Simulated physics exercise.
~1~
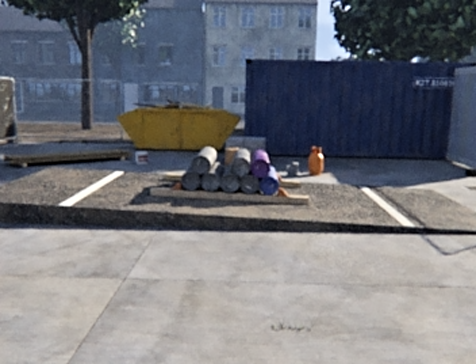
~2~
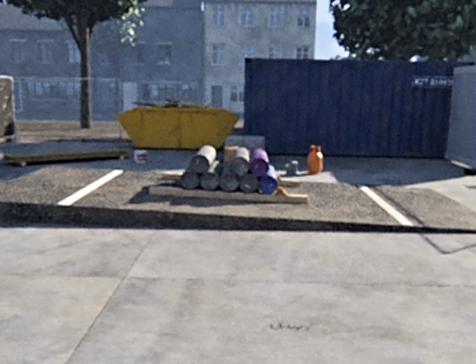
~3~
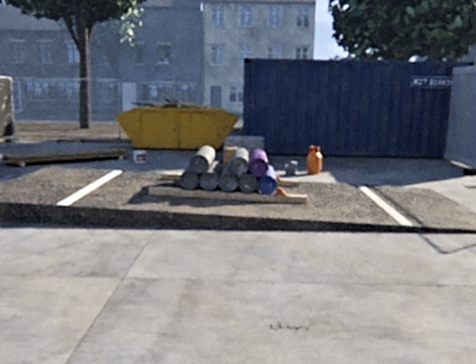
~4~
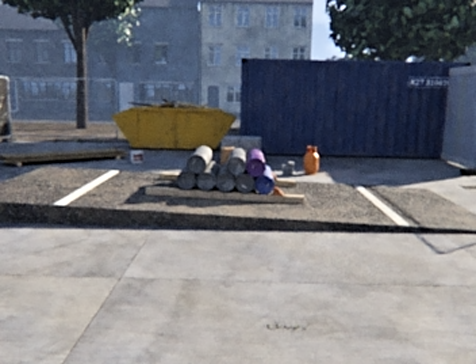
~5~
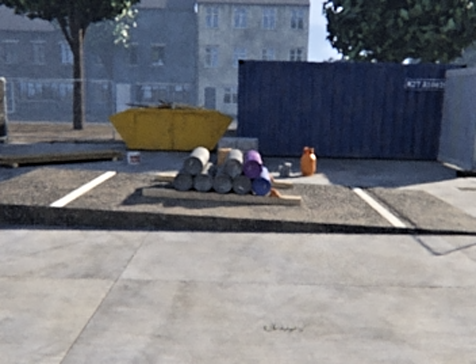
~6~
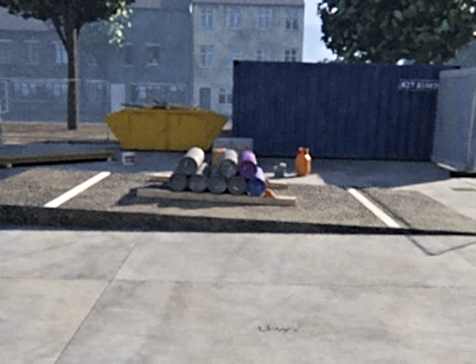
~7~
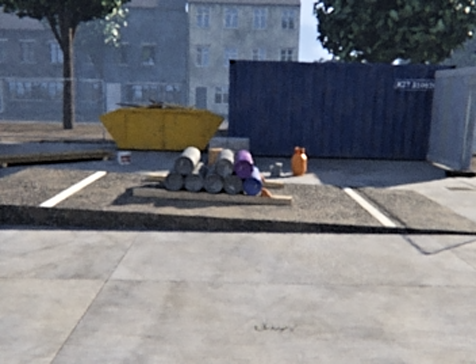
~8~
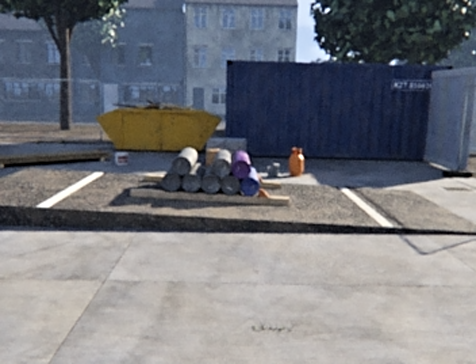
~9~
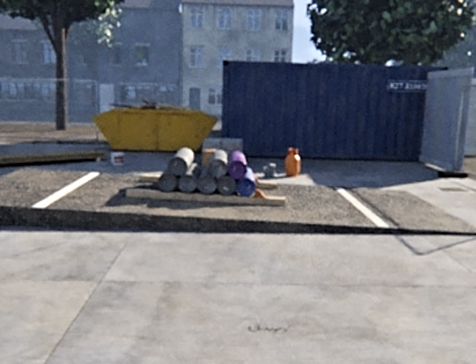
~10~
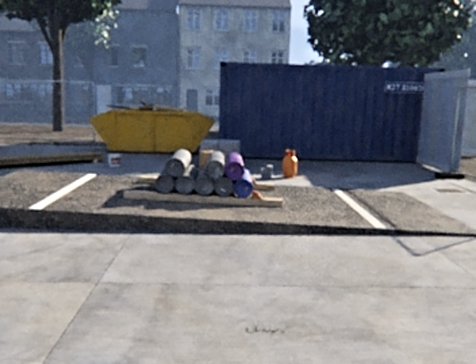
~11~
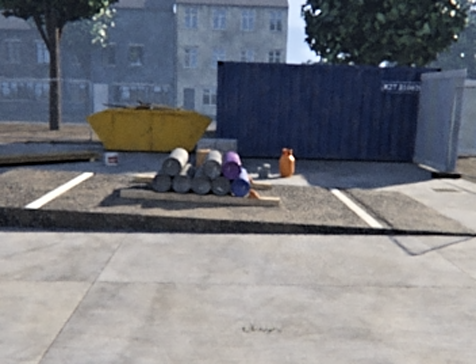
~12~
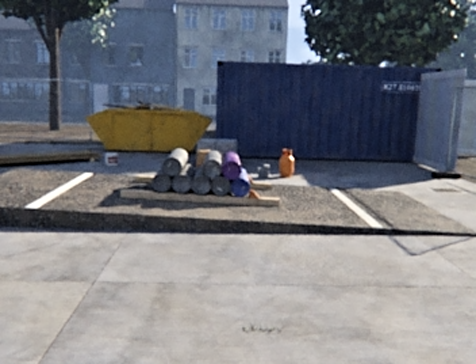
In a paved yard, stacked cylinders, one purple and one blue, stay still on wooden bearers.
